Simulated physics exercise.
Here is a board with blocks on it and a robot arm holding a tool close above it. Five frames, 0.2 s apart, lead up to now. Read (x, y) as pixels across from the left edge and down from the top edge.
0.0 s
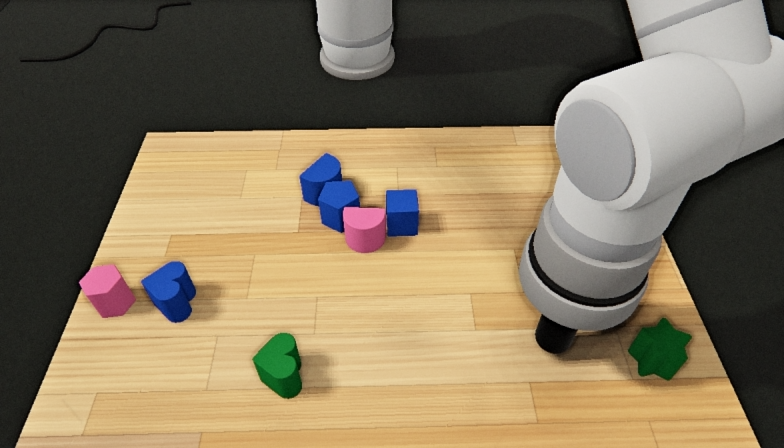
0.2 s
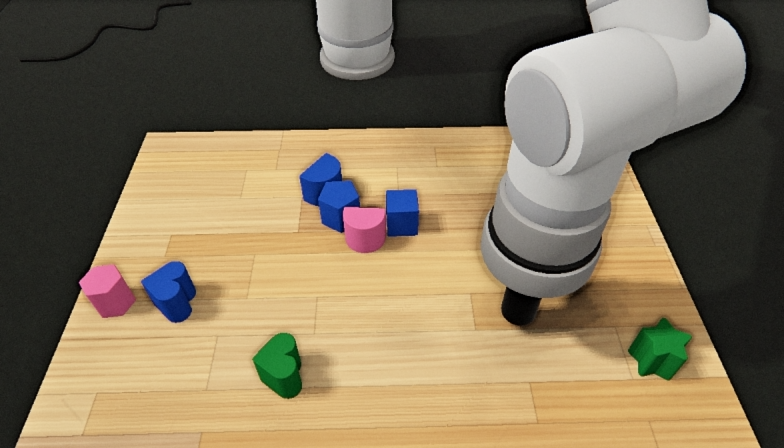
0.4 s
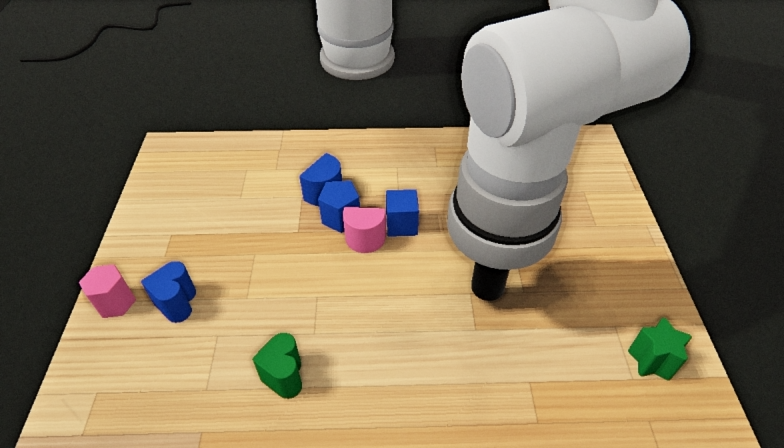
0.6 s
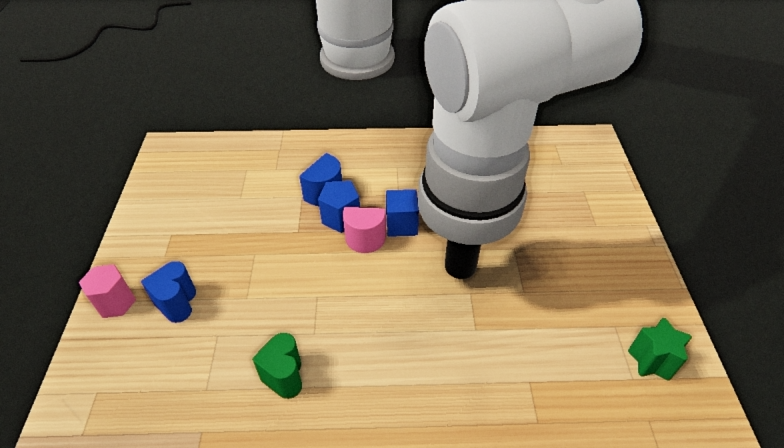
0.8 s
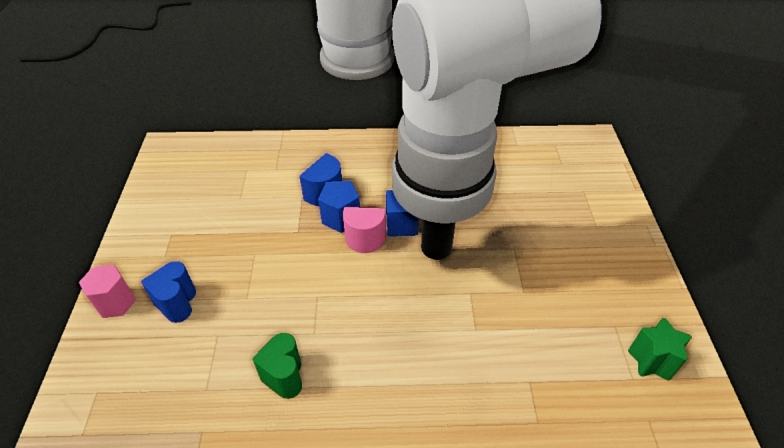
A robot arm moved its black-tipped tool left and toward the back of a wooden board, away from a green star and up close to a blue square block, while all the blocks stayed still.
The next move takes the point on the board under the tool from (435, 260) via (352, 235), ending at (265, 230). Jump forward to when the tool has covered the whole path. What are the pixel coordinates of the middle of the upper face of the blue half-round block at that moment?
Just about (317, 157).
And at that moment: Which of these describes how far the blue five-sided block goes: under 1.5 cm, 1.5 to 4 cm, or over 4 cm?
The distance will be above 4 cm.
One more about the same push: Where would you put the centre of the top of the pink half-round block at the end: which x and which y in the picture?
When the path ends, it will be at (253, 230).
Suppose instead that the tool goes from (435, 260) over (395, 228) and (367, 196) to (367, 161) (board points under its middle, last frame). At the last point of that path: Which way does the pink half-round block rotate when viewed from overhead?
Its rotation is counterclockwise.
On the path given first. One third of the way, tool at (379, 230); pink half-round block at (343, 216), turned 20° anticlockwise; blue square block at (398, 197), turned 20° clockwise.
Two thirds of the way, tool at (321, 220); blue half-round block at (317, 158), turned 20° clockwise; blue five-sided block at (307, 183), turned 60° clockwise; pink half-round block at (288, 222), turned 55° anticlockwise; blue square block at (398, 197), turned 20° clockwise.
At the end, tool at (262, 219); blue half-round block at (317, 157), turned 20° clockwise; blue five-sided block at (295, 181), turned 105° clockwise; pink half-round block at (253, 230), turned 145° anticlockwise; blue square block at (398, 197), turned 20° clockwise.
